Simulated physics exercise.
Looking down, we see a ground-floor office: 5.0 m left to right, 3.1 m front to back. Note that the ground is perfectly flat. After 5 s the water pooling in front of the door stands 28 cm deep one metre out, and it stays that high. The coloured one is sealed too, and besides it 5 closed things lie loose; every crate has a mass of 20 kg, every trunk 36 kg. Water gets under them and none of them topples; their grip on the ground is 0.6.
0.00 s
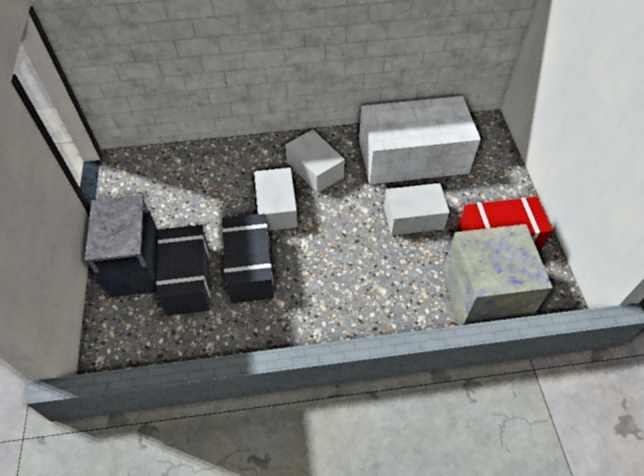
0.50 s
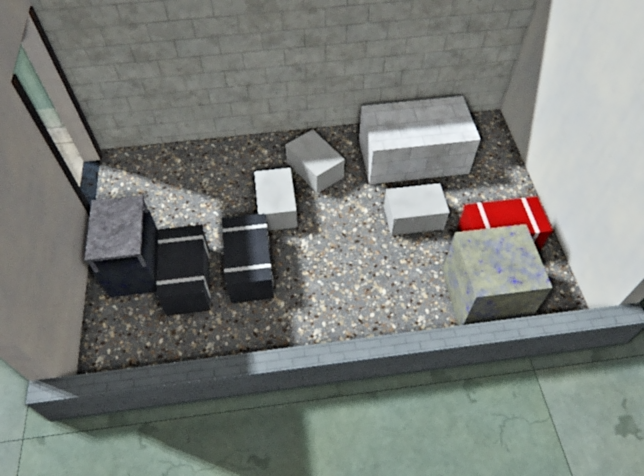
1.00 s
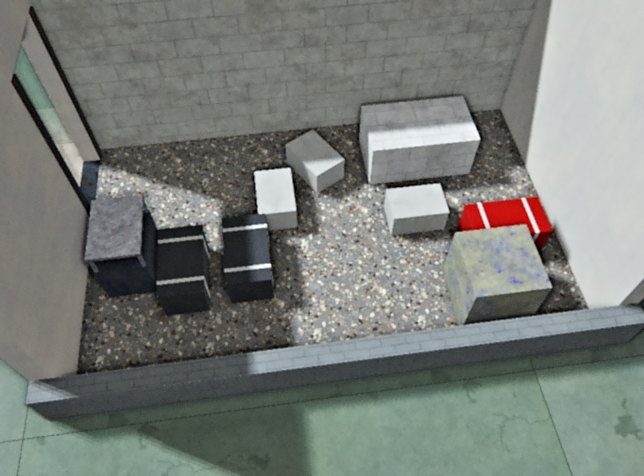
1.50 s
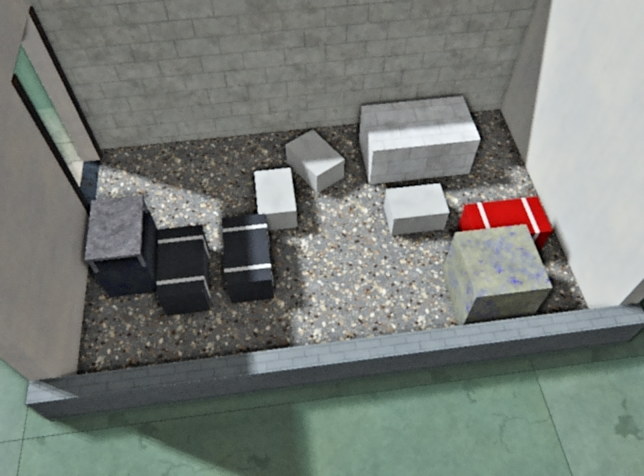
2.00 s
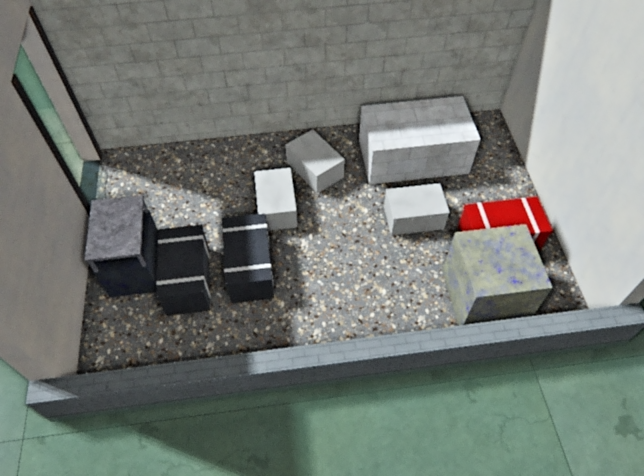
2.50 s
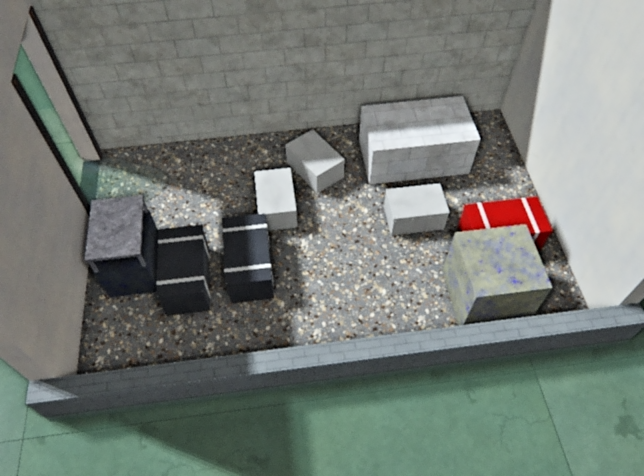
Greenish water spreads over the pale paving outside a grey-walled, pebble-floored room seen from above, then edges in through the gap at the left wall. Inside, a dark block and two dark, white-striped trunks sit at left, pale boxes behind and toward the middle, and a red trunk beside a mottled block at right. Nothing inside shifts, and the camera stays still.
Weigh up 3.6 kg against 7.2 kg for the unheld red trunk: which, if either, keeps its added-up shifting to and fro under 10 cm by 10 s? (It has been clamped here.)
Winning option: None.
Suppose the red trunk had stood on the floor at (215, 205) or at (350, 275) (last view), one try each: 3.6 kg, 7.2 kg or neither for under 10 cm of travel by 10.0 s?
In order: Both fall short; both fall short.
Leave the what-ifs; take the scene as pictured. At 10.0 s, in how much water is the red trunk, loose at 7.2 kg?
13 cm, roughly.
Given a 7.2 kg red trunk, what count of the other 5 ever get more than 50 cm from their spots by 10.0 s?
It adds up to 3.
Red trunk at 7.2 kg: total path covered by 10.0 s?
Some 40 cm in all.
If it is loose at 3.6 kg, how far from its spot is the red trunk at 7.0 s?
Around 0 centimetres out of place.
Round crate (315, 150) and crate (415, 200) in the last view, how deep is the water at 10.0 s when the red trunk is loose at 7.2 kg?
Close to 13 and 10 centimetres.
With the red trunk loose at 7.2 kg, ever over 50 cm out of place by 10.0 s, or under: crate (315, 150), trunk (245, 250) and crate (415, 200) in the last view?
Well, that's beyond half a metre, below half a metre, and beyond half a metre.
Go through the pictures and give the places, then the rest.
In the first picture, the red trunk at (508, 218), on the bottom; water covers 0.0 m2; 0 of 6 have shifted.
In the second picture, the red trunk at (508, 218), on the bottom; water covers 0.0 m2; 0 of 6 have shifted.
In the third picture, the red trunk at (508, 218) rests on the ground; water covers 0.0 m2; 0 of 6 have shifted.
In the fourth picture, the red trunk at (508, 218), on the bottom; 0.0 m2 under water; 0 of 6 have shifted.
In the fifth picture, the red trunk at (508, 218) rests on the ground; water covers 0.0 m2; 0 of 6 have shifted.
In the sixth picture, the red trunk at (508, 218) rests on the ground; water covers 0.5 m2; 0 of 6 have shifted.
After 3.5 s the red trunk would be 0 cm from its start with 3.6 kg and 0 cm from its start with 7.2 kg; 0 cm of water round it then.
After 4.5 s the red trunk would be 0 cm from its start with 3.6 kg and 0 cm from its start with 7.2 kg; 0 cm of water round it then.
After 7.0 s the red trunk would be 0 cm from its start with 3.6 kg and 0 cm from its start with 7.2 kg; 0 cm of water round it then.
After 10.0 s the red trunk would be 36 cm from its start with 3.6 kg and 38 cm from its start with 7.2 kg; 13 cm of water round it then.
